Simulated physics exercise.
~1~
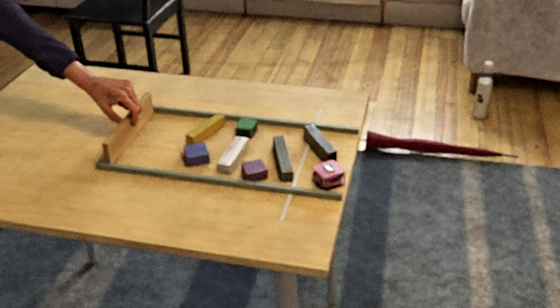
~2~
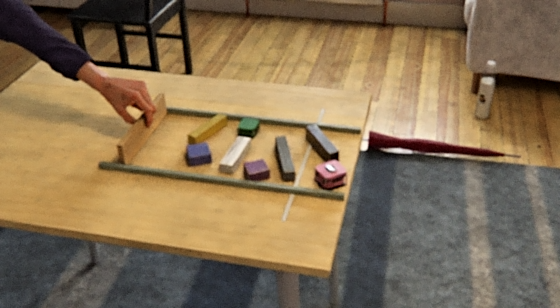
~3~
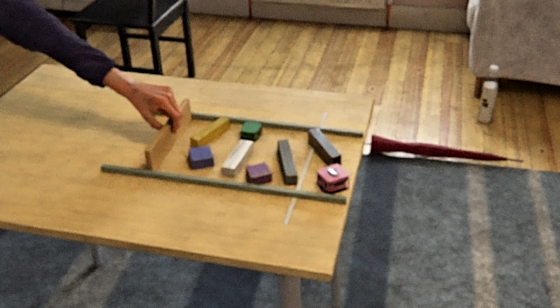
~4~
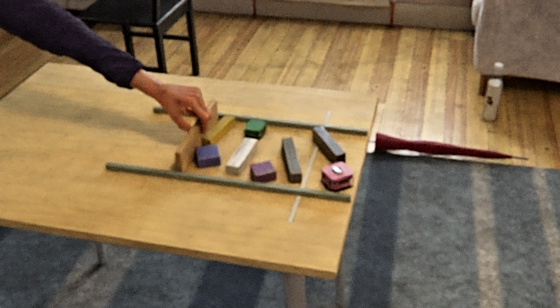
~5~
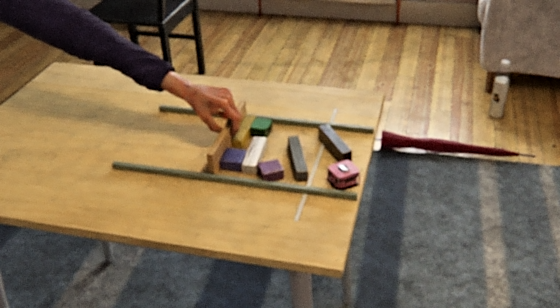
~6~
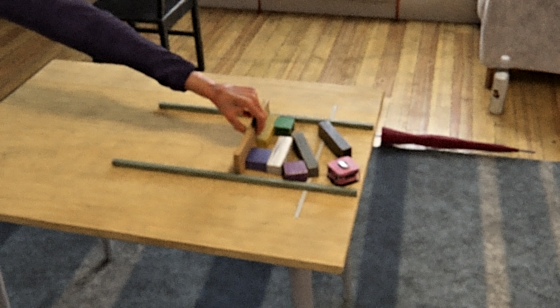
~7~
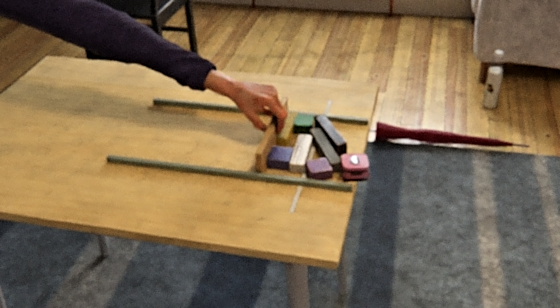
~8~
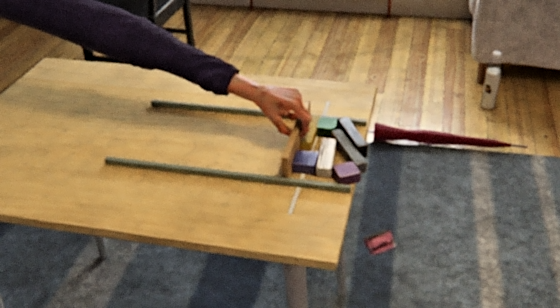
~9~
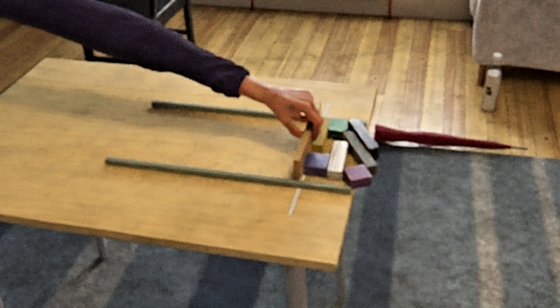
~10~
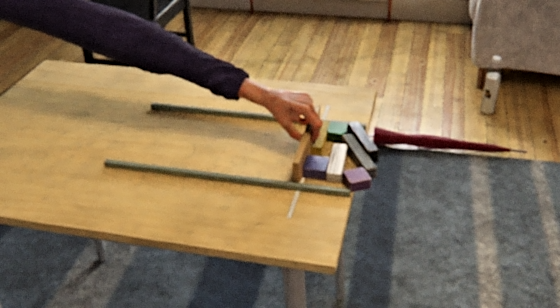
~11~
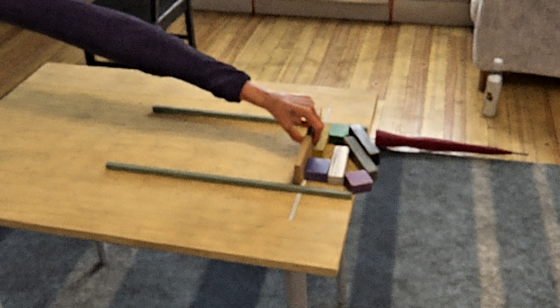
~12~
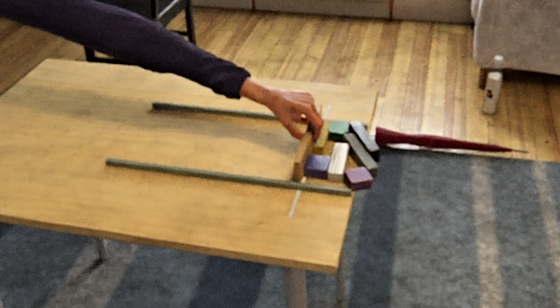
On a wooden table, a hand slides a board, bunching blocks rightward until one falls off.
